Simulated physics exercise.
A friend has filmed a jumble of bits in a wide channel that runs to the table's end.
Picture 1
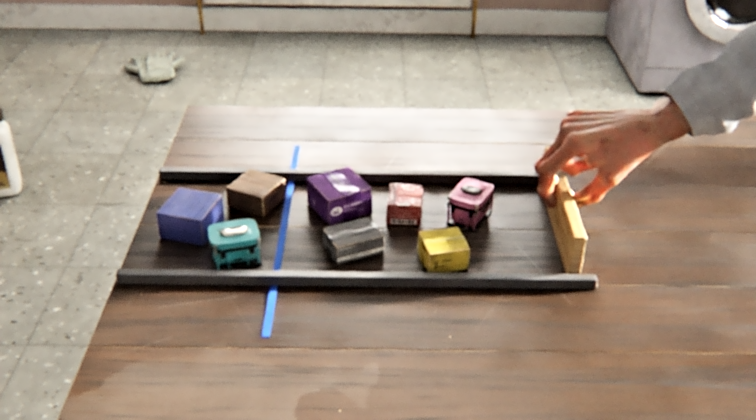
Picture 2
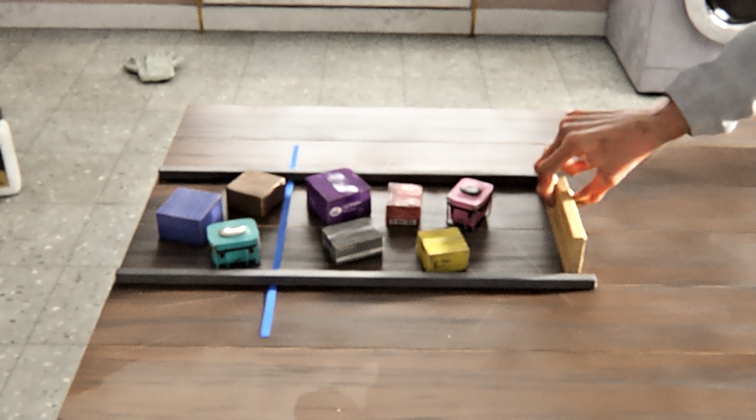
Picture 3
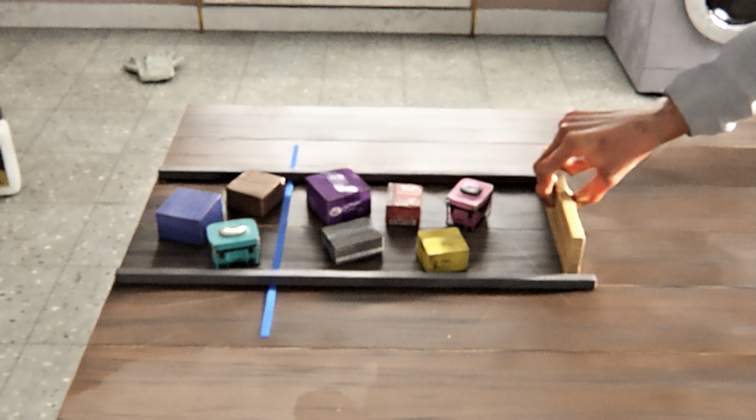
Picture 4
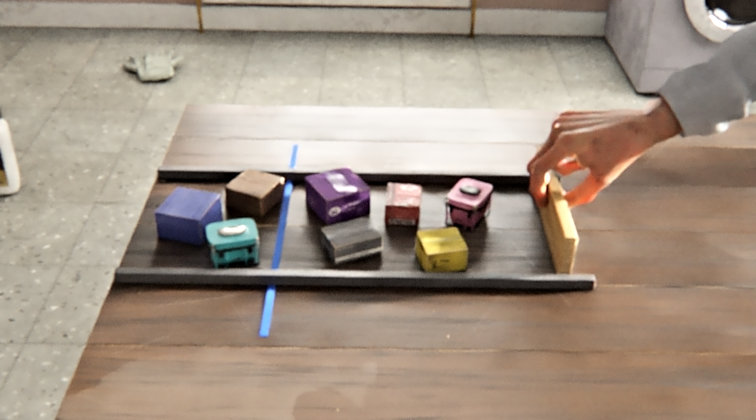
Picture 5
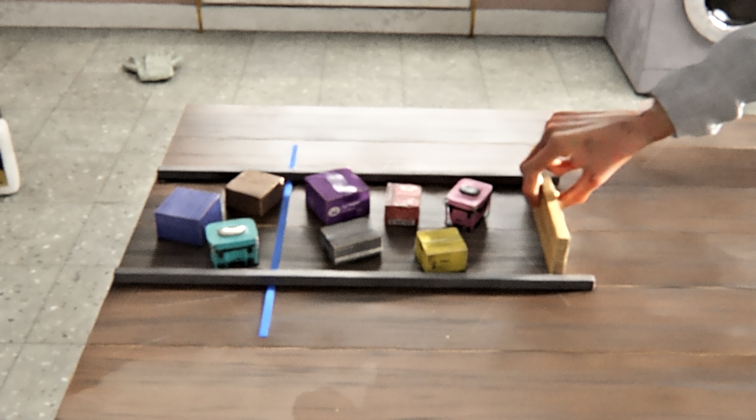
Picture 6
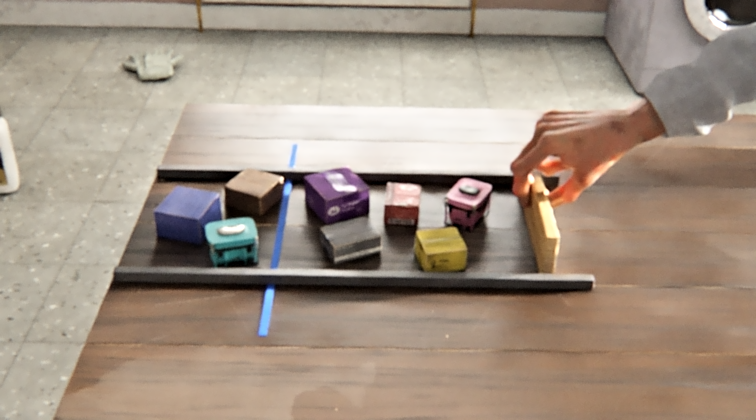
The video shows small colourful boxes and blocks resting in a dark-railed channel on a wooden table, crossed by blue tape, while a hand at the right slides an upright wooden board slightly left, without visibly moving them.
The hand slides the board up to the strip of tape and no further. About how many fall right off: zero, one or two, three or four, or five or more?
As it turns out, the number that fall off is zero.
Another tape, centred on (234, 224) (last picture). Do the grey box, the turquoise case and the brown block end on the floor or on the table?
The grey box stays on, the turquoise case is kept, the brown block falls.
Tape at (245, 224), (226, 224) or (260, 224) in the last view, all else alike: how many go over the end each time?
Down on the floor: 1, 2 and 1.
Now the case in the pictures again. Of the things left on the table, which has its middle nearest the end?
The brown block.
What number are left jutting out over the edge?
That would be 1.
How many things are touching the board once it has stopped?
In contact: 2.
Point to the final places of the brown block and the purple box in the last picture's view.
About (155, 181), and the other about (200, 181).
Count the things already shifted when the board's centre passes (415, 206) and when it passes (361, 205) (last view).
The counts are 5 and 6.
Soon after, none off yet; blue block at rest near (189, 214); turquoise case at rest near (232, 243); brown block at rest near (254, 191).
After that, none off yet; blue block at rest near (189, 214); turquoise case at rest near (232, 243); brown block displaced about its own width near (225, 188).
In the end, the number that fall off is zero.
